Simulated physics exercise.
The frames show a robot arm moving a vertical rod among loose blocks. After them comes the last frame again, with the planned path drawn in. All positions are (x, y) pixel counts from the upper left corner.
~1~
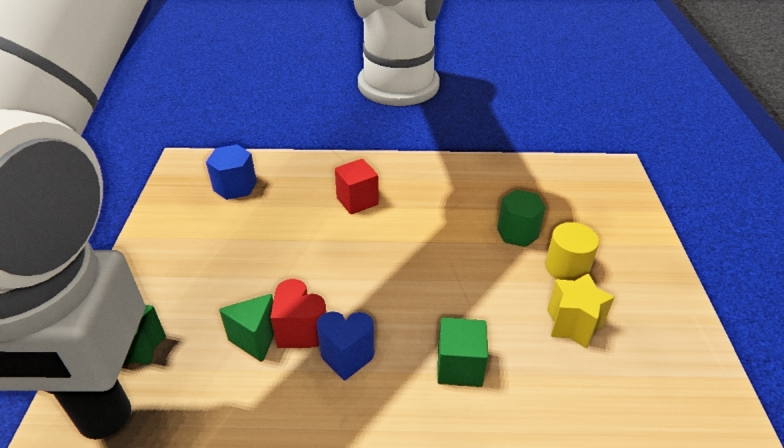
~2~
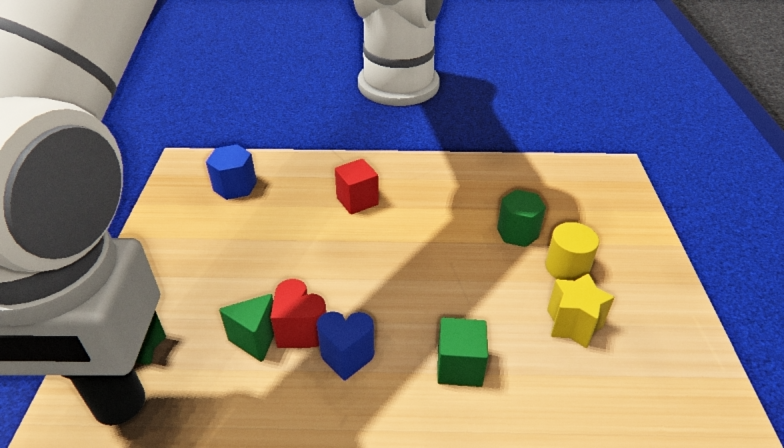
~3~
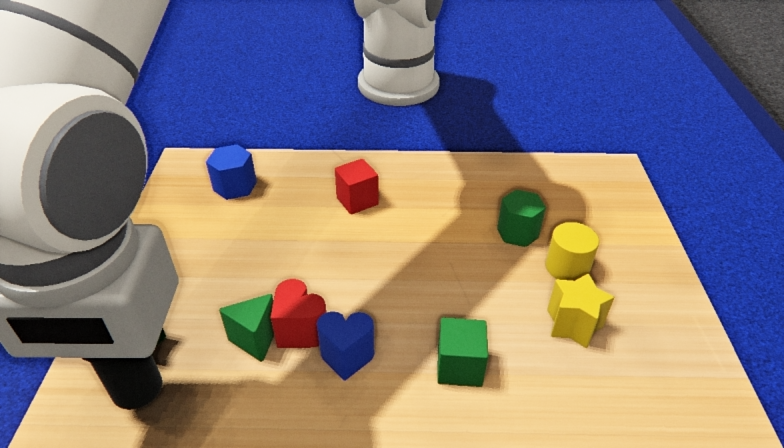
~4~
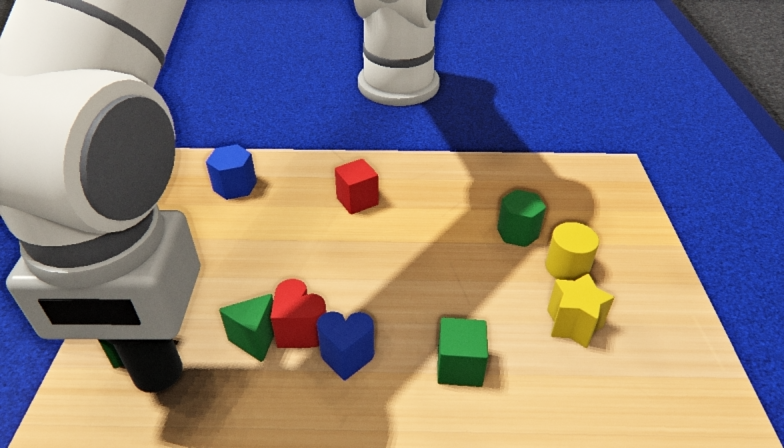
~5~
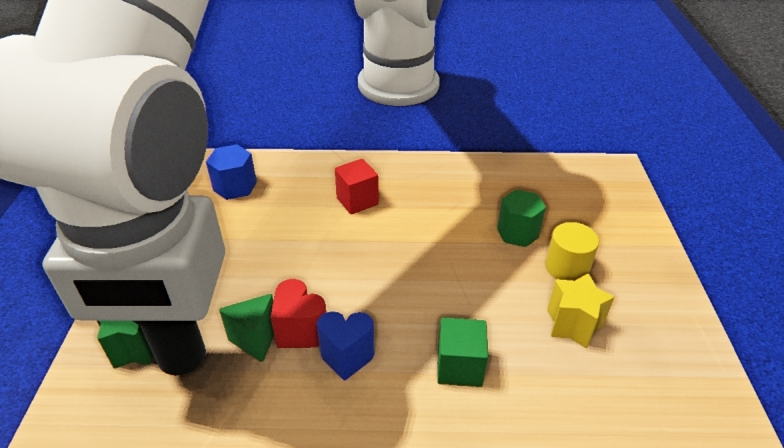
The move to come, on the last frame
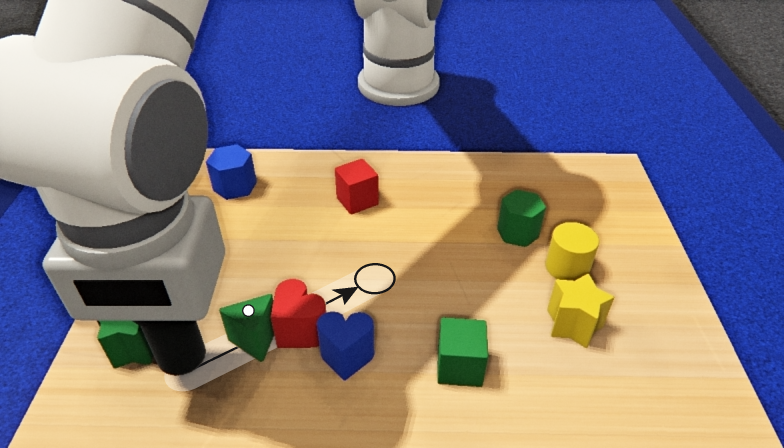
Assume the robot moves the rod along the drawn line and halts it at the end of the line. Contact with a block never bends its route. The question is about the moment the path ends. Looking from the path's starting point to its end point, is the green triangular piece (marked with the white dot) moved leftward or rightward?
Answer: Left.
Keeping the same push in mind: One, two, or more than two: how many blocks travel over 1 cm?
Blocks displaced: 2.
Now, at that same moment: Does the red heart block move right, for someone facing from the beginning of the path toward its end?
Yes.
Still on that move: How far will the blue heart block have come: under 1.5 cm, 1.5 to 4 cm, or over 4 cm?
Short: Under 1.5 cm.
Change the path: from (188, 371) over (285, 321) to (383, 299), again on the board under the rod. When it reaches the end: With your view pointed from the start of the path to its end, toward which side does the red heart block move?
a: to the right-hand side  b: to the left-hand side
The answer is a.
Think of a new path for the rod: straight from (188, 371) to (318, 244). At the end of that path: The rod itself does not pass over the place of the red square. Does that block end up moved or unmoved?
At the end of the path, it will still be in place.
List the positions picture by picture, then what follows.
The first picture shows rod's lower end (105, 416); green star block hidden; green triangular piece (248, 311); red heart block (296, 300); blue heart block (345, 327).
The second picture shows rod (120, 403); blocks still.
The third picture shows rod (137, 388); blocks still.
The fourth picture shows rod (158, 373); blocks still.
The fifth picture shows rod (182, 356); green star block partly hidden; green triangular piece (248, 311); red heart block (296, 300); blue heart block (345, 327).
Drawn move, from (188, 371) directly to (375, 278); the dot is on the green triangular piece.
What follows on the original path. One third of the way, rod (255, 322); green triangular piece (283, 287); red heart block (321, 291), turned 20° clockwise.
Two thirds of the way, rod (318, 291); green triangular piece (349, 260), turned 35° clockwise; red heart block (362, 288), turned 50° clockwise.
At the end, rod (375, 263); green star block still; green triangular piece (397, 230); red heart block (368, 289), turned 55° clockwise; blue heart block still.
